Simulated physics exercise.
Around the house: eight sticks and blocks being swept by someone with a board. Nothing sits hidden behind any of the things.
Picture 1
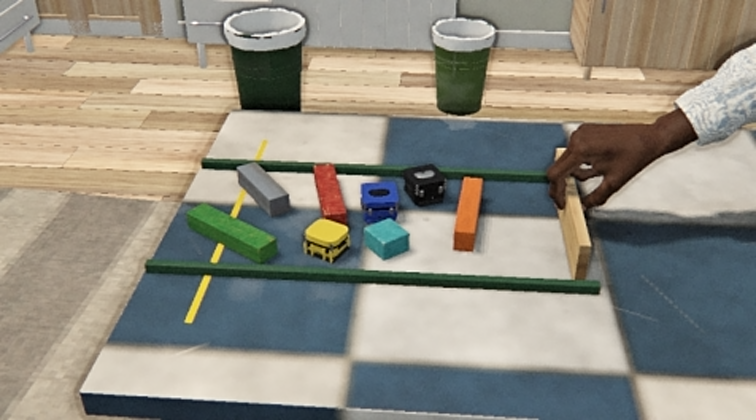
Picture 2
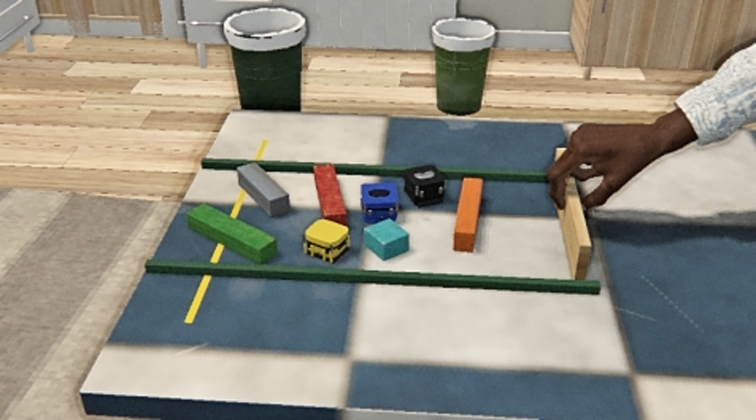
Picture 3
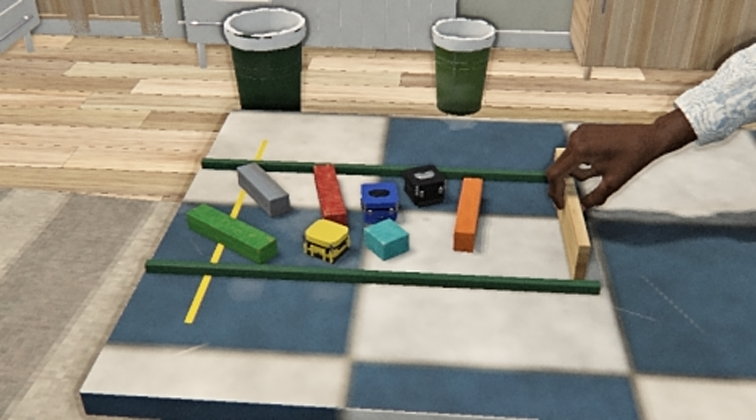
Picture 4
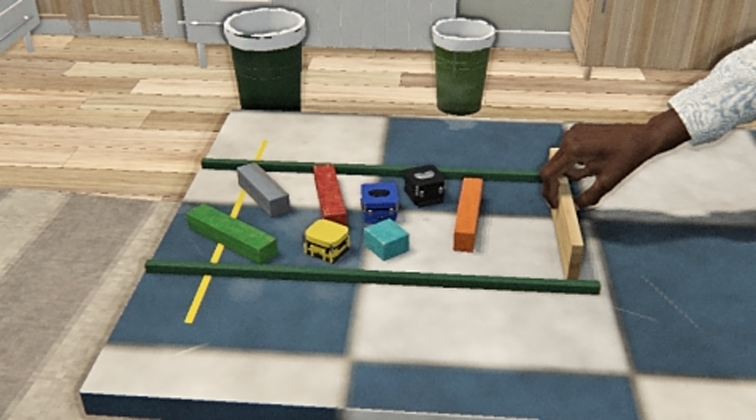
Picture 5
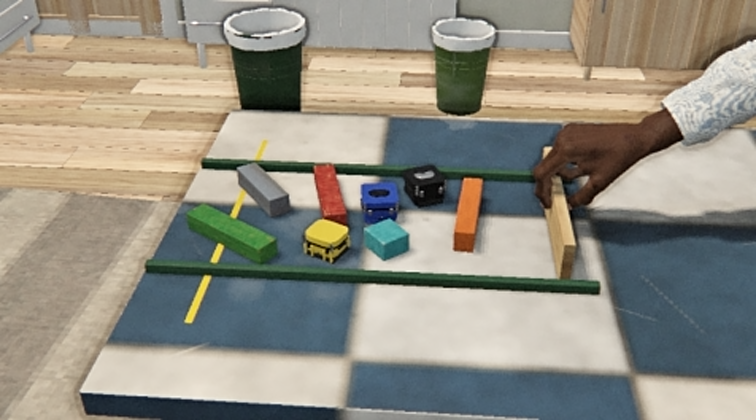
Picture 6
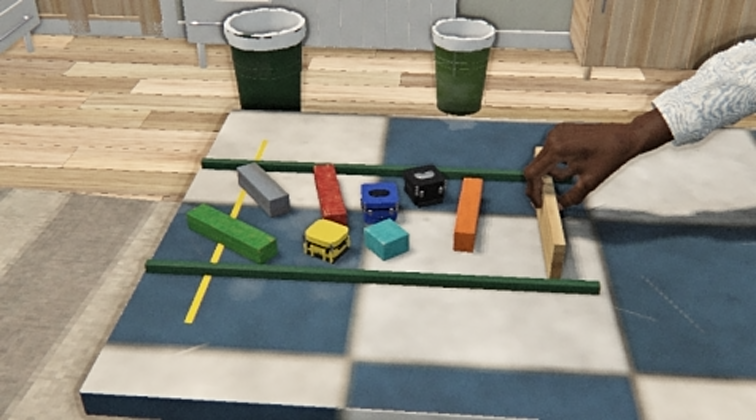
On a blue and white checked surface, eight colourful sticks and blocks lie still between two green rails as a hand holds a wooden board upright at the right, then slides it slightly left.
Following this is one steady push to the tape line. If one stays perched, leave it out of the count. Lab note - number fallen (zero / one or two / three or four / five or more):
The count of pieces that drop is three or four, then.
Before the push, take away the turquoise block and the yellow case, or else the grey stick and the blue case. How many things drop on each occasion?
2 and 1.
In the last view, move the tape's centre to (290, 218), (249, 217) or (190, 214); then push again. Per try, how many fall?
Counts per try: 0; 2; 7.
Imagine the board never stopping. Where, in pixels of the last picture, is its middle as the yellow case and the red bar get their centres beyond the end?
Middle: Roughly (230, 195); roughly (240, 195).
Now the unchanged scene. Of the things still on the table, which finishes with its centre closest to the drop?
It's the yellow case that ends up nearest.
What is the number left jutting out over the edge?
I'd say 1 of them.
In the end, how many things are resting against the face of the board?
That makes 1.
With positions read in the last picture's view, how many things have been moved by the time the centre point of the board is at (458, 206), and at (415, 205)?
In order, the tallies are 2 and 4.
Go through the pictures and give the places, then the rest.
In the first picture, green bar (231, 233); grey stick (263, 189); red bar (329, 196); board (570, 211); tape (233, 216).
In the second picture, grey stick (263, 189); turquoise block (387, 239).
In the third picture, red bar (329, 196); blue case (379, 204).
In the fourth picture, green bar (231, 233); board (563, 211).
In the fifth picture, grey stick (263, 189); orange bar (468, 213).
In the sixth picture, green bar (231, 233); grey stick (263, 189); red bar (329, 196); board (547, 210); tape (233, 216).
Soon after, none off yet; green bar at rest near (231, 233); grey stick at rest near (263, 189); red bar at rest near (329, 196).
At rest, the number that fall off is three or four; fallen, red bar, grey stick and green bar.
